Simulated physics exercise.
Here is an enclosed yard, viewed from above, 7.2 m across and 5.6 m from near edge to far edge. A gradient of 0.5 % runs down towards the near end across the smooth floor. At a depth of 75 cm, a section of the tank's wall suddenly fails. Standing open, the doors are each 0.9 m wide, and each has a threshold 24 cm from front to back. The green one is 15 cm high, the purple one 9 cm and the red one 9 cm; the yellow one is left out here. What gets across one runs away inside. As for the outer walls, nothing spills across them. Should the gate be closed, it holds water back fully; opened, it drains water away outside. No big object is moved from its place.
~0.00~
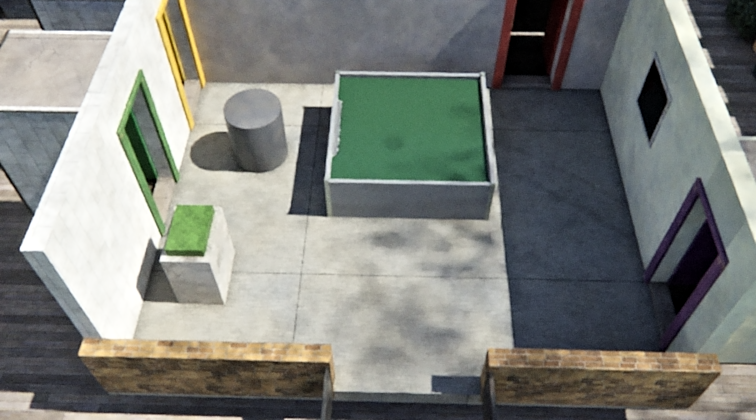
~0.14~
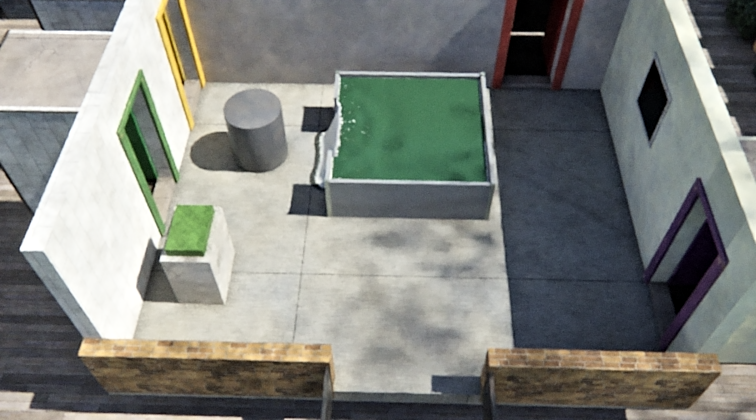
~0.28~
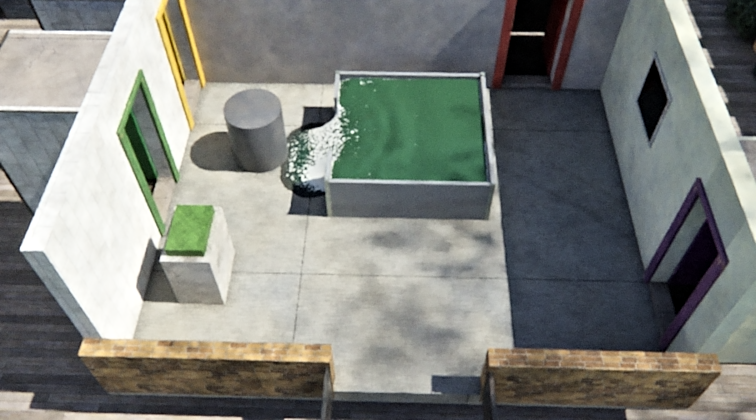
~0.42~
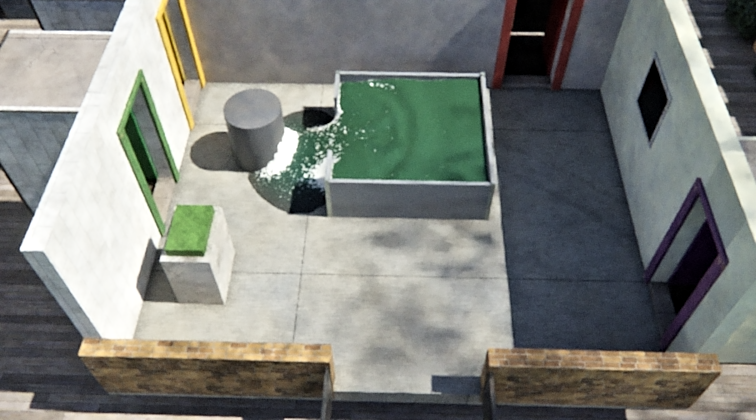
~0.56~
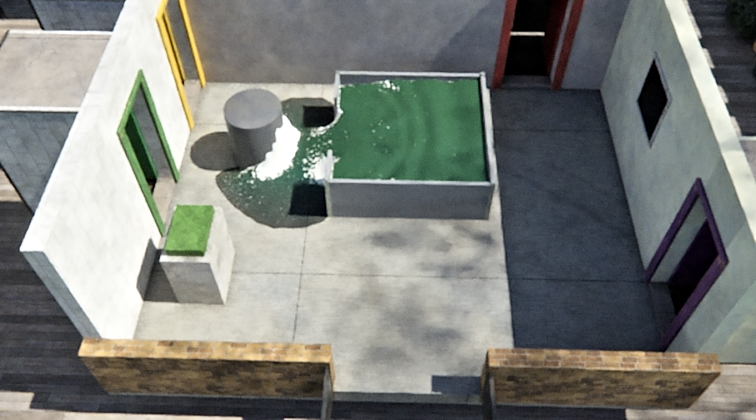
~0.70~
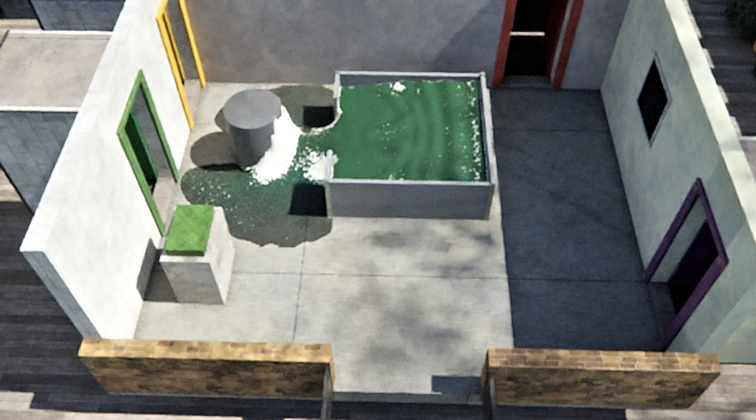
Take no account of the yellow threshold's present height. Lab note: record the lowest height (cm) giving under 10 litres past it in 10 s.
Lowest height: 34 cm.
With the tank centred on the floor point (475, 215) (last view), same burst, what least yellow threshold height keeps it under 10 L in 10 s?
It must be around 18 cm tall.
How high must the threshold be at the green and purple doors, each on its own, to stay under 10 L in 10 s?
Some 24 cm for green, some 12.0 cm for purple.
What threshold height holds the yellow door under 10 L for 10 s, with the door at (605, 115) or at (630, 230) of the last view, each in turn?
Minimums: Roughly 9.5 cm and 6.5 cm.
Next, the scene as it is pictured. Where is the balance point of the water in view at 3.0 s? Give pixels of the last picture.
(337, 173).
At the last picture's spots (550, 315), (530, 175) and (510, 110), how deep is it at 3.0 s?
Roughly 0, then 0, then 0 cm.
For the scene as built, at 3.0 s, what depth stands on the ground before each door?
Door by door in centimetres - green 24, purple 0, yellow 29, red 0.
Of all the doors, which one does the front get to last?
I'd say the purple door.
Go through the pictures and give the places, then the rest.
In the first frame, the tank at (410, 128) is whole and still, 75 cm deep; the yellow door at (184, 61) is dry.
In the second frame, water pours out at (336, 146) and has run 0.3 m, to (314, 181); about 12 cm deep outside, 75 cm at the back.
In the third frame, water pours out at (337, 149) and has run 0.8 m, to (286, 174); about 12 cm deep outside, 75 cm at the back.
In the fourth frame, the gap is at (337, 149), the front 1.3 m out at (255, 179); the back of the tank holds 75 cm.
In the fifth frame, water pours out at (337, 149) and has run 1.8 m, to (221, 182); about 6 cm deep outside, 74 cm at the back.
In the sixth frame, the gap is at (336, 148), the front 2.4 m out at (186, 187); the back of the tank holds 68 cm; the yellow door at (184, 61), 2.8 m from the gap, is still 0.5 m from the nearest water.
After 1.4 s water covers 25 % of the floor, deepest (59 cm) near (292, 158); 16 cm at the yellow door, 0 litres in over its 21 cm threshold.
After 3.0 s water covers 45 % of the floor, deepest (36 cm) near (200, 226); 29 cm at the yellow door, 59 litres in over its 21 cm threshold.
After 10.0 s water covers 95 % of the floor, deepest (15 cm) near (126, 368); 11 cm at the yellow door, 84 litres in over its 21 cm threshold.
At the yellow door as built, the water arrived by 0.9 s and peaked near 31 cm at 2.6 s.
Run again over the same 10 s with other heights there, 34 litres in over 27.5 cm, 5 litres over 37.5 cm. The limit of 10 litres is kept from about 34 cm up.
